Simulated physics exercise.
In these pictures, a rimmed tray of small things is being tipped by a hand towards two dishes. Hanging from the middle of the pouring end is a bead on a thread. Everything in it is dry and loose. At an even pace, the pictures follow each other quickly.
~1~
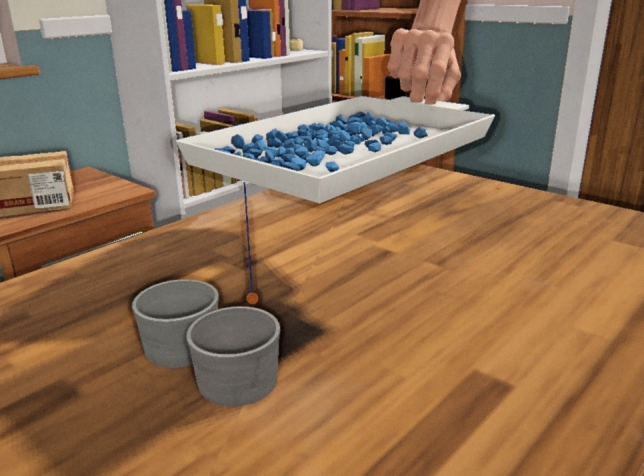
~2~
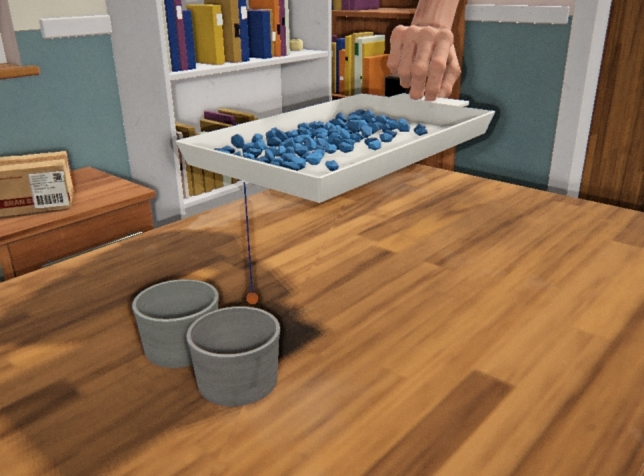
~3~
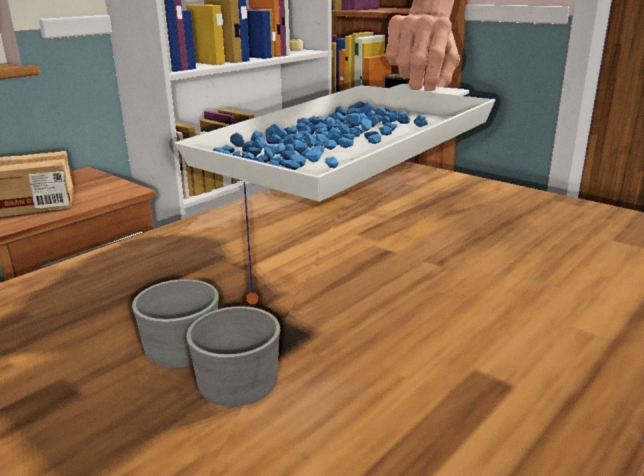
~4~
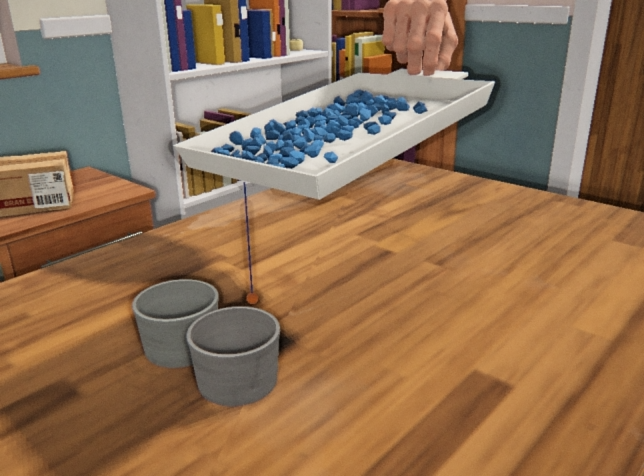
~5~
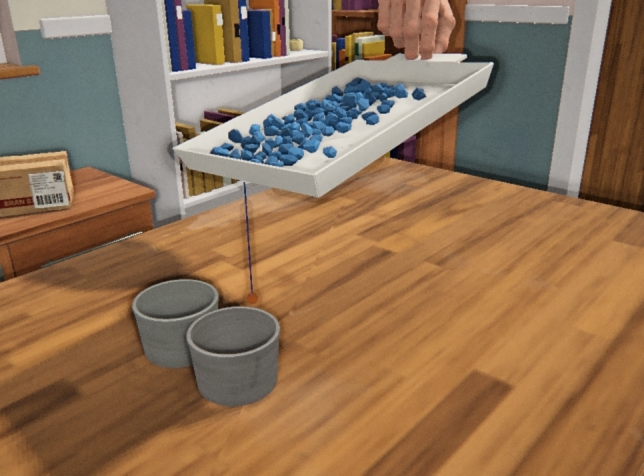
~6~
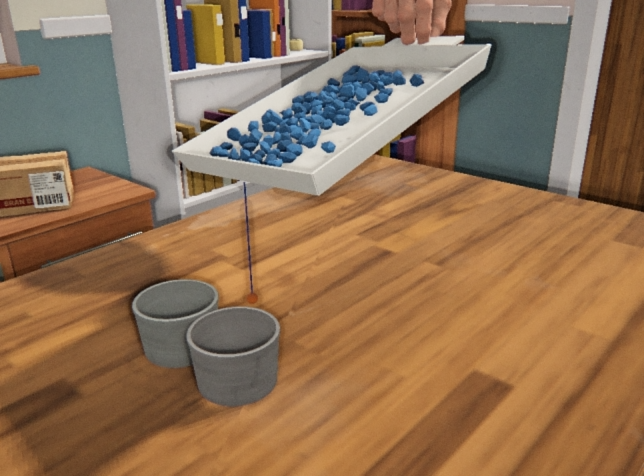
The footage shows a hand holding a white rimmed tray of blue stones above two grey dishes on a wooden table, then raising its far end so the tray slopes increasingly toward the viewer's left, while a bead hangs below.
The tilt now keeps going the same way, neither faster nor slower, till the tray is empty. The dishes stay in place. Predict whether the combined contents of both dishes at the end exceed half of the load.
Most of the load is not lost.
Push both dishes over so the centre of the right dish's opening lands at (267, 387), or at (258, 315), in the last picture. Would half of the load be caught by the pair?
The dishes end up with the lesser share in the first try and the lesser share in the second.
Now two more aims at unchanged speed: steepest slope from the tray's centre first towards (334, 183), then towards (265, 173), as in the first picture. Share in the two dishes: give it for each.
The first try gives close to 0 percent; the next gives 50 percent.
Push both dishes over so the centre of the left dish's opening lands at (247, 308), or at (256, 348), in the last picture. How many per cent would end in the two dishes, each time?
You'd get 0 in a hundred the first time and 0 in a hundred the second.
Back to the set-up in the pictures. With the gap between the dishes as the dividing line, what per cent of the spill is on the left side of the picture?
I'd say some 90 in a hundred.
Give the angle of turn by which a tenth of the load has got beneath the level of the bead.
Roughly 85 degrees of turn.
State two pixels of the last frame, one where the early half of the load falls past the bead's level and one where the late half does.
Close to (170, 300), then close to (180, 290).
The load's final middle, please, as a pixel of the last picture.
Last view, centre at rest - approx. (179, 343).
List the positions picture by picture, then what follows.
In the first frame, corners of the pouring end at (186, 140) and (319, 174), level; middle of the load at (324, 142), aquarium stones; left dish at (144, 335); right dish at (201, 371); bead on its thread at (252, 298).
In the second frame, corners of the pouring end at (186, 140) and (319, 174), level; middle of the load at (324, 141).
In the third frame, corners of the pouring end at (185, 142) and (318, 173), tipped barely, lowest at the left corner; middle of the load at (323, 136).
In the fourth frame, corners of the pouring end at (184, 144) and (316, 171), tipped a little, lowest at the left corner; middle of the load at (322, 129).
In the fifth frame, corners of the pouring end at (183, 146) and (314, 170), tipped a little, lowest at the left corner; middle of the load at (321, 122).
In the sixth frame, corners of the pouring end at (182, 148) and (311, 169), tipped clearly, lowest at the left corner; middle of the load at (319, 115); left dish at (144, 335); right dish at (201, 371).
Soon, tray tipped steeply; all on the tray.
A while on, tray tipped right over; about a quarter on the tray; a small part in the right dish; about a third in the left dish; about a quarter outside both; a small part in the air.
Towards the end, tray tipped past a quarter turn; a small part in the right dish; about two thirds in the left dish; about a quarter outside both.
Finally, tray tipped past a quarter turn; a small part in the right dish; about two thirds in the left dish; about a quarter outside both.
